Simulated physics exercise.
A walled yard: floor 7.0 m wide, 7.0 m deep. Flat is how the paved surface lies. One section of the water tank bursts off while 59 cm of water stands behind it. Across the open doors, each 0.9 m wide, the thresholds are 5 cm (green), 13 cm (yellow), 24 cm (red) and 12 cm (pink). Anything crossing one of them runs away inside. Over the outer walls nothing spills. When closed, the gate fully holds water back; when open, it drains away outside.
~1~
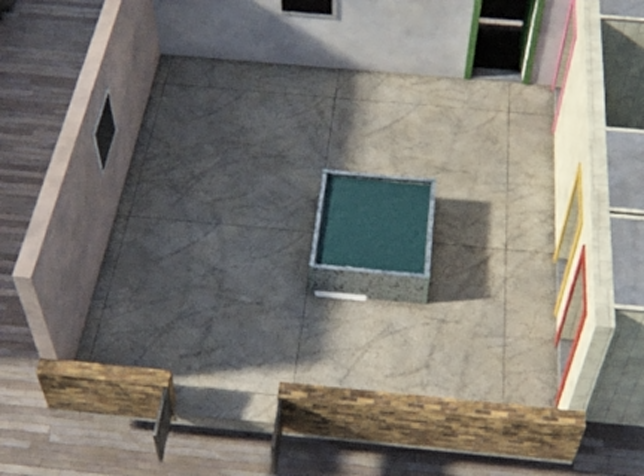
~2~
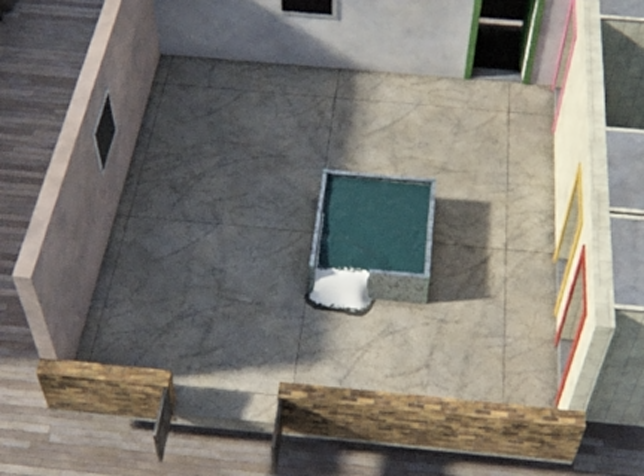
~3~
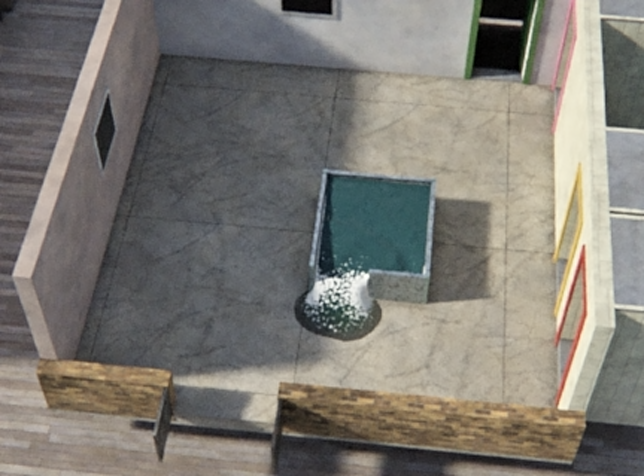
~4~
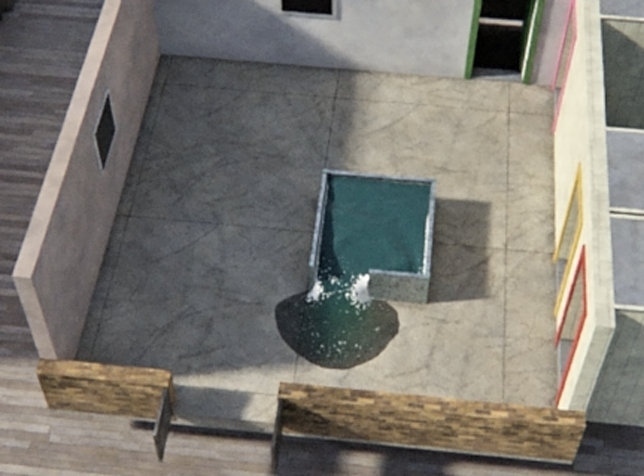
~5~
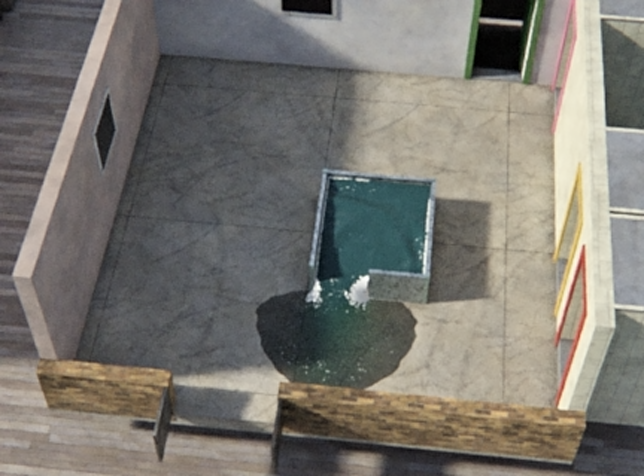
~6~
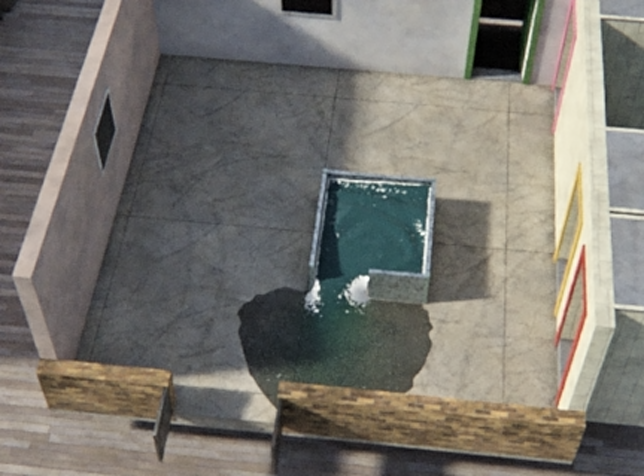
At the start, a square tank of still green water sits in a walled, paved yard. A section of its near side gives way and white, foaming water bursts out onto the floor. The dark, wet patch then spreads wider toward the low front wall, while ripples and foam appear inside the tank.
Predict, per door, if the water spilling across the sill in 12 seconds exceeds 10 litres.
One by one: At the green door the limit will hold; at the yellow door the limit will hold; at the red door the limit will hold; at the pink door the limit will hold.
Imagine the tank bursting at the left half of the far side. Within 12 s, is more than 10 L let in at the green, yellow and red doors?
The green door comes out more than that, the yellow door less than that and the red door less than that.
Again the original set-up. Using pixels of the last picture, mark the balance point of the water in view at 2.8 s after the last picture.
Balance point at about (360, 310).
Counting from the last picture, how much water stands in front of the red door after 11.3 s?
I'd put it near 4.0 cm.
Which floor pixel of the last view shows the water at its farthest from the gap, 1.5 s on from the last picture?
(80, 388).
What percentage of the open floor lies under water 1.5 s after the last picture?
About 20 per cent.
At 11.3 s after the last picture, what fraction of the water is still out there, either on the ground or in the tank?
Around 70 percent of the water.
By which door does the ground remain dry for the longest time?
Answer: The green door.
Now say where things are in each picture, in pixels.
In the first frame, still water, 59 cm deep, in the water tank at (374, 225).
In the second frame, water pours out at (341, 284) and has run 0.5 m, to (363, 310); typically 8 cm deep outside, 59 cm at the water tank's back.
In the third frame, water pours out at (341, 286) and has run 0.8 m, to (348, 336); typically 9 cm deep outside, 59 cm at the water tank's back.
In the fourth frame, the front is at (348, 364), 1.3 m from the gap at (341, 286); 1.5 m2 of floor is under water; 59 cm left at the back of the water tank.
In the fifth frame, water pours out at (341, 286) and has run 1.8 m, to a hidden place; typically 4 cm deep outside, 58 cm at the water tank's back.
In the sixth frame, water pours out at (341, 286) and has run 2.2 m, to a hidden place; typically 4 cm deep outside, 50 cm at the water tank's back.
Then, 0.7 s after the last picture water covers 15 % of the floor and is deepest (33 cm) near (332, 298); green door not reached, yellow door not reached, red door not reached, pink door not reached.
Then, 1.5 s after the last picture water covers 20 % of the floor and is deepest (26 cm) near (317, 412); green door not reached, yellow door not reached, red door not reached, pink door not reached.
Then, 2.8 s after the last picture water covers 25 % of the floor and is deepest (20 cm) near (332, 298); green door not reached, yellow door 3 cm at the sill, 0 L in, red door 13 cm at the sill, 0 L in, pink door not reached.
Then, 6.3 s after the last picture water covers 55 % of the floor and is deepest (10 cm) near (332, 298); green door not reached, yellow door 4 cm at the sill, 0 L in, red door 7 cm at the sill, 0 L in, pink door 2 cm at the sill, 0 L in.
Then, 11.3 s after the last picture water covers 80 % of the floor and is deepest (6 cm) near (546, 89); green door 5 cm at the sill, 0 L in, yellow door 3 cm at the sill, 0 L in, red door 4 cm at the sill, 0 L in, pink door 5 cm at the sill, 0 L in.
